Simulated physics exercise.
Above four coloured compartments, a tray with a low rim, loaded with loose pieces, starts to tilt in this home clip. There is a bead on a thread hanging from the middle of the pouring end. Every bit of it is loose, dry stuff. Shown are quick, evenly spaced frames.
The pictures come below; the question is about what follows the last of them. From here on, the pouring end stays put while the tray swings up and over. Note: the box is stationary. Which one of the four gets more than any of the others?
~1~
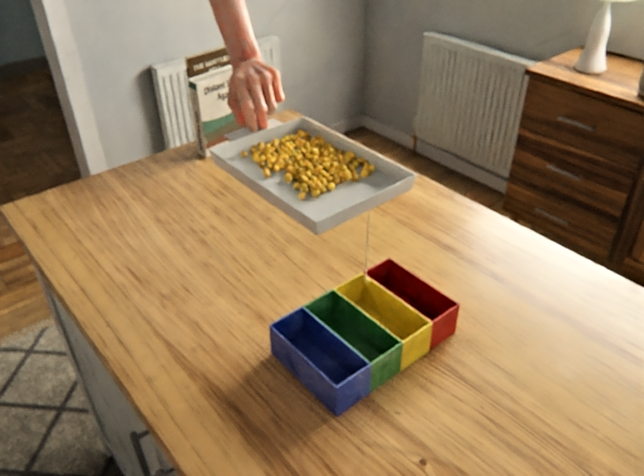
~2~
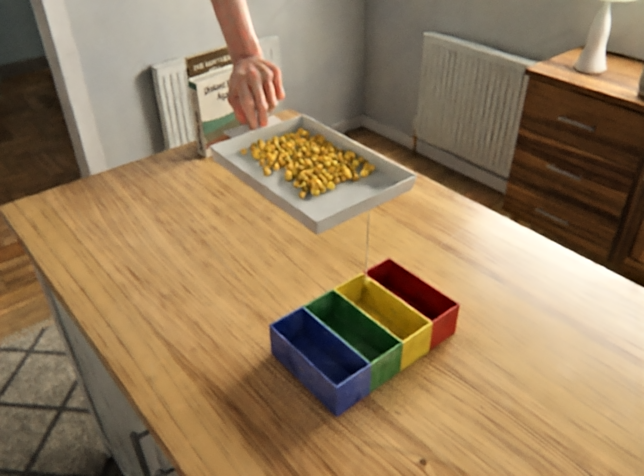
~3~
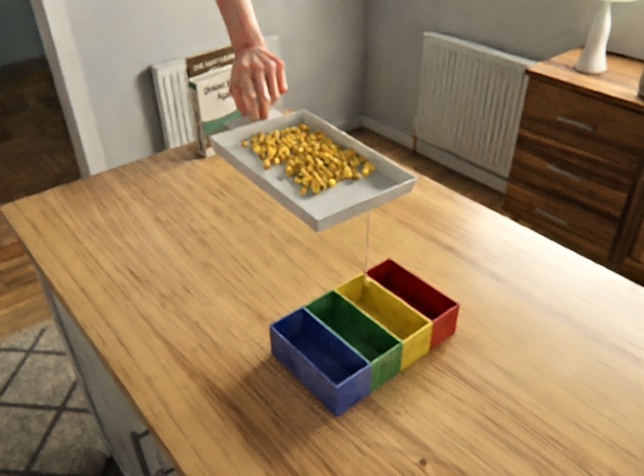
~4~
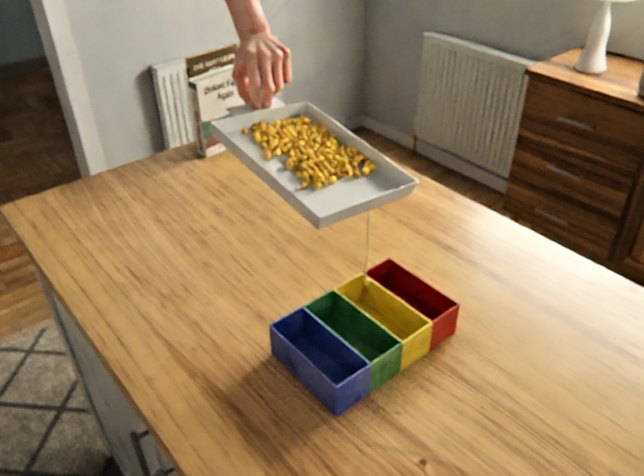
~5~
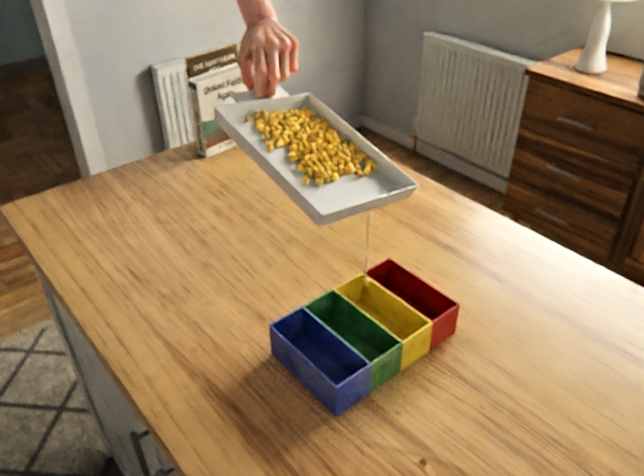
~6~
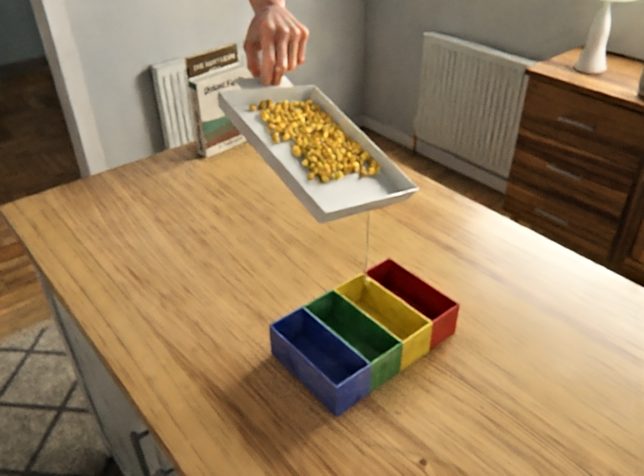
Most: Red.
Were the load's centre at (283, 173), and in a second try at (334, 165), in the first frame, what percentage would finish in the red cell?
Around 40 percent the first time and around 50 percent the second time.
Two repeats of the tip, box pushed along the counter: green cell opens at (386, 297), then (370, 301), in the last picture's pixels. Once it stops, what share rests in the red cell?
Close to 10 in a hundred, then close to 50 in a hundred.
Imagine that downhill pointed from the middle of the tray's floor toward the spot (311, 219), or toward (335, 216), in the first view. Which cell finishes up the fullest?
First aim: That green cell. Second aim: The green one.
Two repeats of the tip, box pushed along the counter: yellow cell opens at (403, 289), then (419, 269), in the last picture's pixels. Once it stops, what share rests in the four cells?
Estimates in order: 100 percent, 100 percent.
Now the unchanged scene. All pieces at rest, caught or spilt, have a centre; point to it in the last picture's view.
Once nothing moves, the middle sits near (408, 303).
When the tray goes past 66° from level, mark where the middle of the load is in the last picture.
About (376, 161).
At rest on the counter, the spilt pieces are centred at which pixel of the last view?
Middle in the last view: Roughly (447, 288).
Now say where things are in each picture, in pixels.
The first picture shows corners of the pouring end (317, 220) and (413, 174), level; middle of the load (306, 163), puffed corn balls; bead on its thread (366, 281); blue cell (353, 387); green cell (386, 365); yellow cell (416, 344); red cell (444, 325).
The second picture shows corners of the pouring end (317, 219) and (413, 175), level; middle of the load (306, 162).
The third picture shows corners of the pouring end (318, 217) and (414, 177), tipped barely, lowest at the right corner; middle of the load (307, 158).
The fourth picture shows corners of the pouring end (321, 214) and (415, 180), tipped a little, lowest at the right corner; middle of the load (315, 151).
The fifth picture shows corners of the pouring end (323, 212) and (415, 184), tipped clearly, lowest at the right corner; middle of the load (316, 145).
The sixth picture shows corners of the pouring end (326, 210) and (415, 187), tipped clearly, lowest at the right corner; middle of the load (320, 140), roughly a quarter on the move; blue cell (353, 387); green cell (386, 365); yellow cell (416, 344); red cell (444, 325).
Just after the last frame, tray tipped steeply; almost all on the tray; just a few falling or outside the box.
A moment on, tray tipped past a quarter turn; the larger part on the tray; about a tenth in the red cell; roughly a quarter falling or outside the box.
Further on, tray tipped past a quarter turn; roughly two thirds in the red cell; roughly a third falling or outside the box.
When it is over, tray tipped past a quarter turn; roughly two thirds in the red cell; not one in the blue cell; not one in the green cell; not one in the yellow cell; roughly a third outside the box.
